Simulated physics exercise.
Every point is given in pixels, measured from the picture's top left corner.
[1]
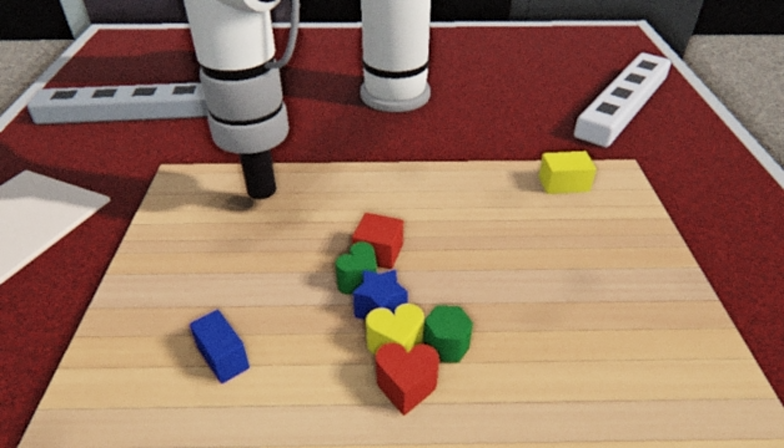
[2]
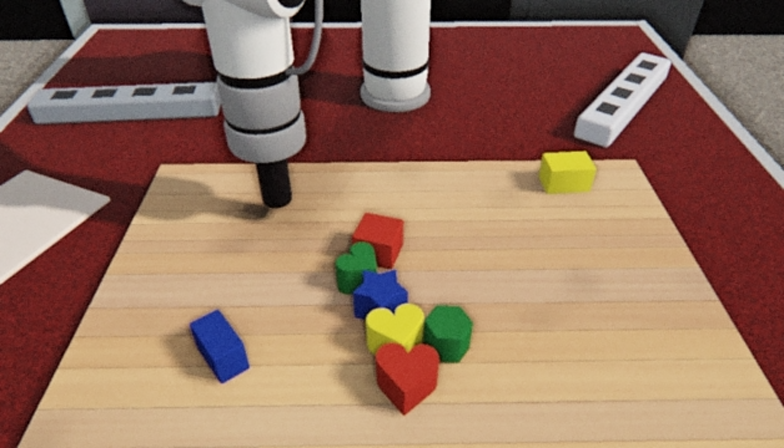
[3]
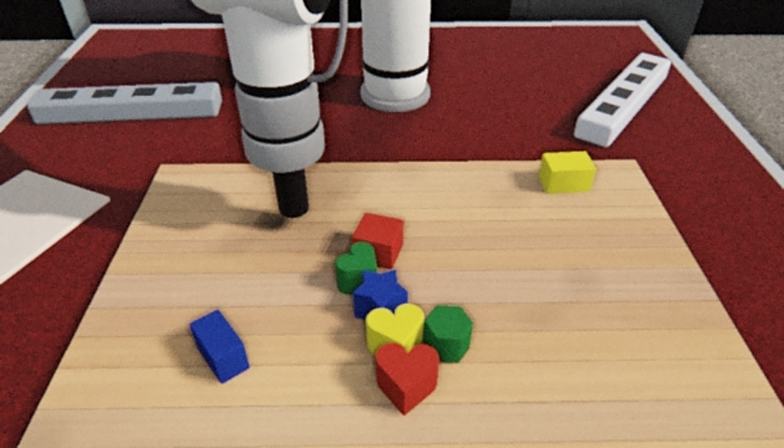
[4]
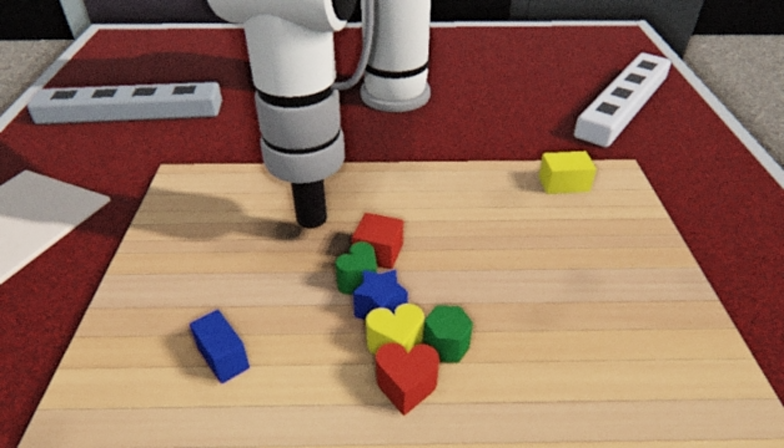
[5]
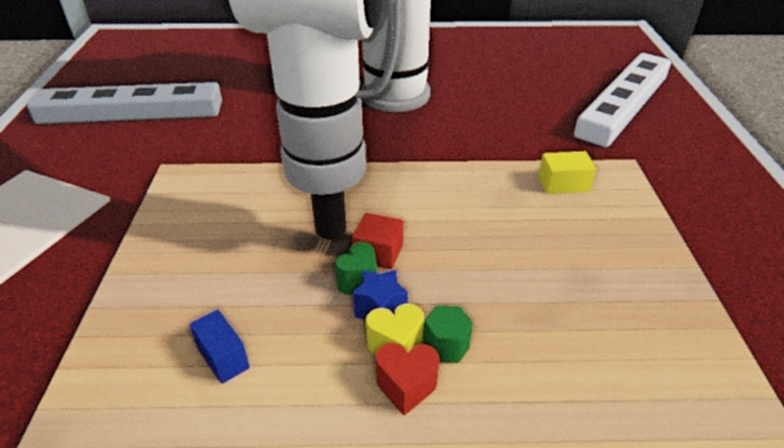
The footage shows a robotic arm with a black stick moving right and toward the viewer across a wooden board, nearing a cluster of red, green, blue and yellow blocks, while all the blocks stay still.
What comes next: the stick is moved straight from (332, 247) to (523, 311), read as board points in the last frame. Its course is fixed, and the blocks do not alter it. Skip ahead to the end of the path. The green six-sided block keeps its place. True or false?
True - the claim holds.
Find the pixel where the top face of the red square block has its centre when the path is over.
It should be at (437, 229) by then.
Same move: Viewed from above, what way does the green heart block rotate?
From overhead, clockwise.
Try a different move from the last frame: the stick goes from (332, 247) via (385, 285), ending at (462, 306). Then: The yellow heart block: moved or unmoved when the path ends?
It moves.
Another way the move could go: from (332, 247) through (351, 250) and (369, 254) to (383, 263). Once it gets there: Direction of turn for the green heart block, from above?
From above, it turns clockwise.
On the path given first. One third of the way, stick (391, 251); green heart block (368, 263), turned 65° clockwise; red square block (425, 231), turned 55° anticlockwise; blue star block (378, 291), turned 25° anticlockwise.
Two thirds of the way, stick (456, 272); green heart block (368, 263), turned 65° clockwise; red square block (437, 229), turned 80° anticlockwise; blue star block (379, 291), turned 25° anticlockwise.
At the end, stick (527, 295); green heart block (368, 263), turned 65° clockwise; red square block (437, 229), turned 80° anticlockwise; blue star block (379, 291), turned 25° anticlockwise; green six-sided block still.
